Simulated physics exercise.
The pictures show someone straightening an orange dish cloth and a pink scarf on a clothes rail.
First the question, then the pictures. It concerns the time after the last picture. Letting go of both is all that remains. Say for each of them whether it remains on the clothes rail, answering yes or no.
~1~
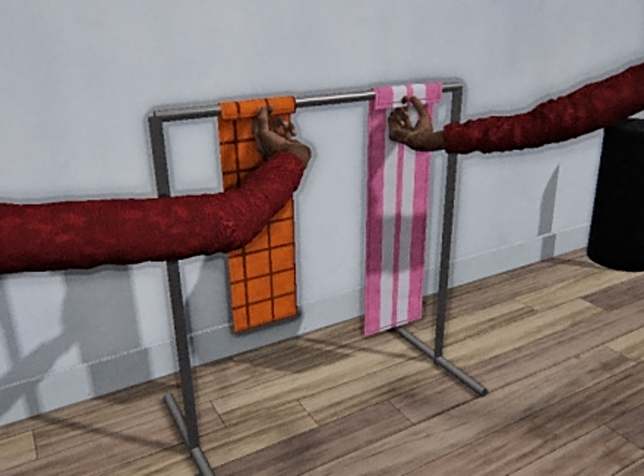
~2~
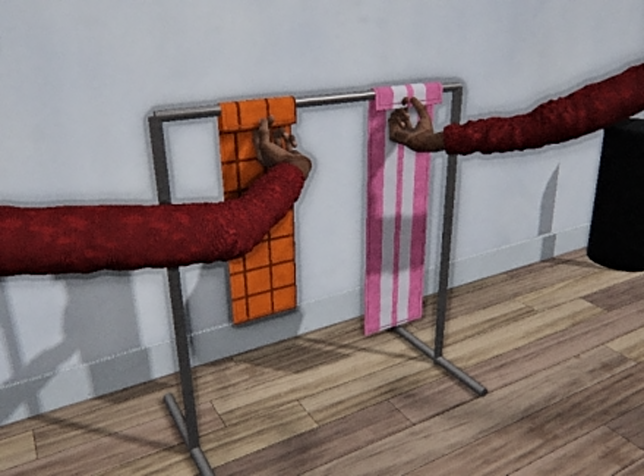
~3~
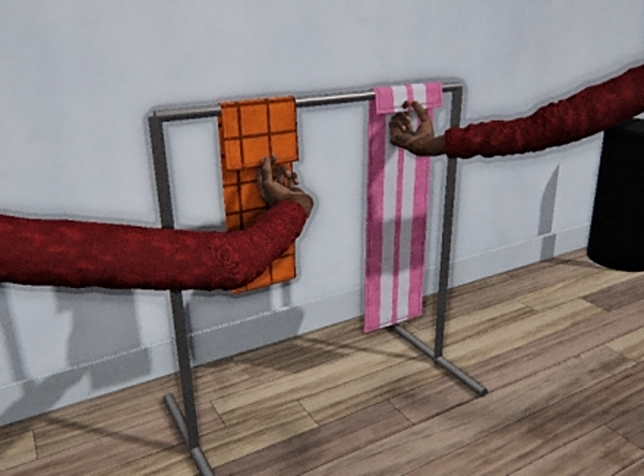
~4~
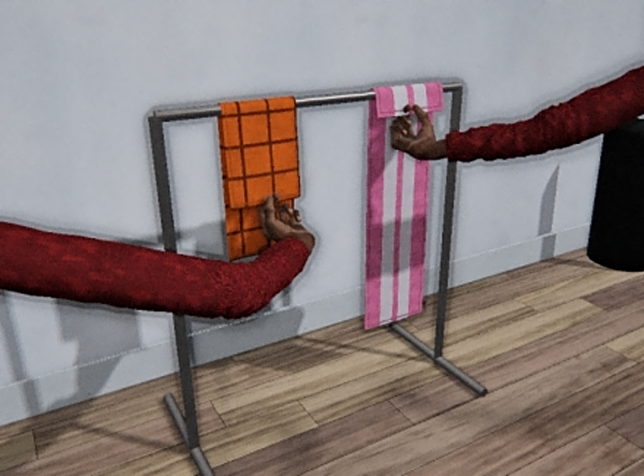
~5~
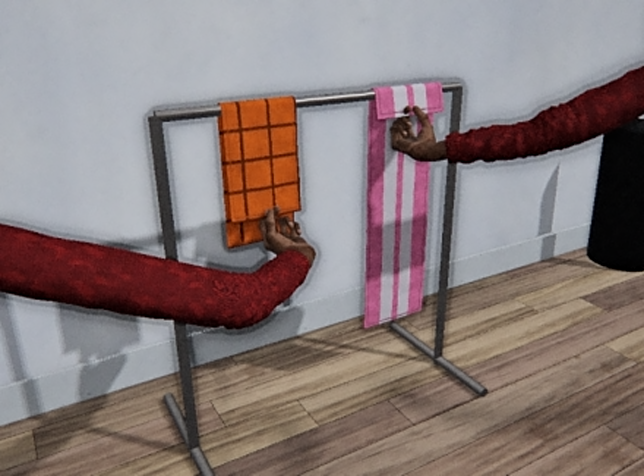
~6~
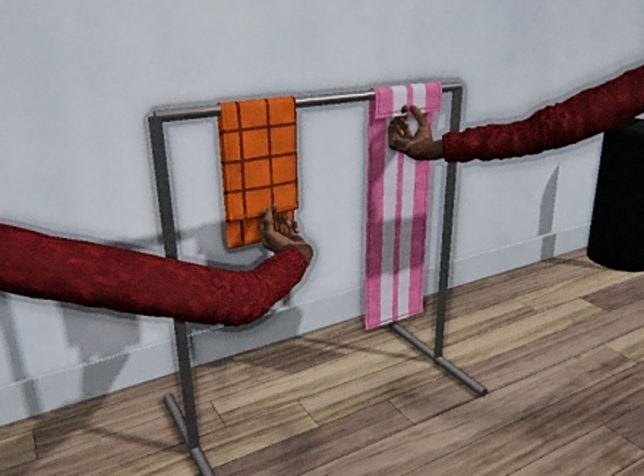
Orange dish cloth: Yes; pink scarf: No.
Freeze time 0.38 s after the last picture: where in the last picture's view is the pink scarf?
Around (393, 316).
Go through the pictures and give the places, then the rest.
The first picture shows dish cloth front hem (278, 109), back hem (282, 315); scarf front hem (393, 102), back hem (380, 327).
The second picture shows dish cloth front hem (279, 120); scarf front hem (393, 103).
The third picture shows dish cloth front hem (281, 158); scarf front hem (394, 107).
The fourth picture shows dish cloth front hem (284, 195); scarf front hem (395, 111).
The fifth picture shows dish cloth front hem (284, 209); scarf front hem (395, 112).
The sixth picture shows dish cloth front hem (282, 207), back hem (278, 233), front almost as long as the back; scarf front hem (393, 111), back hem (380, 321), front far shorter than the back.
Then, 0.38 s later than the last view, dish cloth at rest on the rail; scarf clear of the rail and dropping near (393, 316).
Then, 0.70 s later than the last view, dish cloth at rest on the rail; scarf in a heap on the floor near (392, 376).
Finally, dish cloth at rest on the rail; scarf in a heap on the floor near (392, 376). The orange dish cloth keeps its place and the pink scarf slides off.
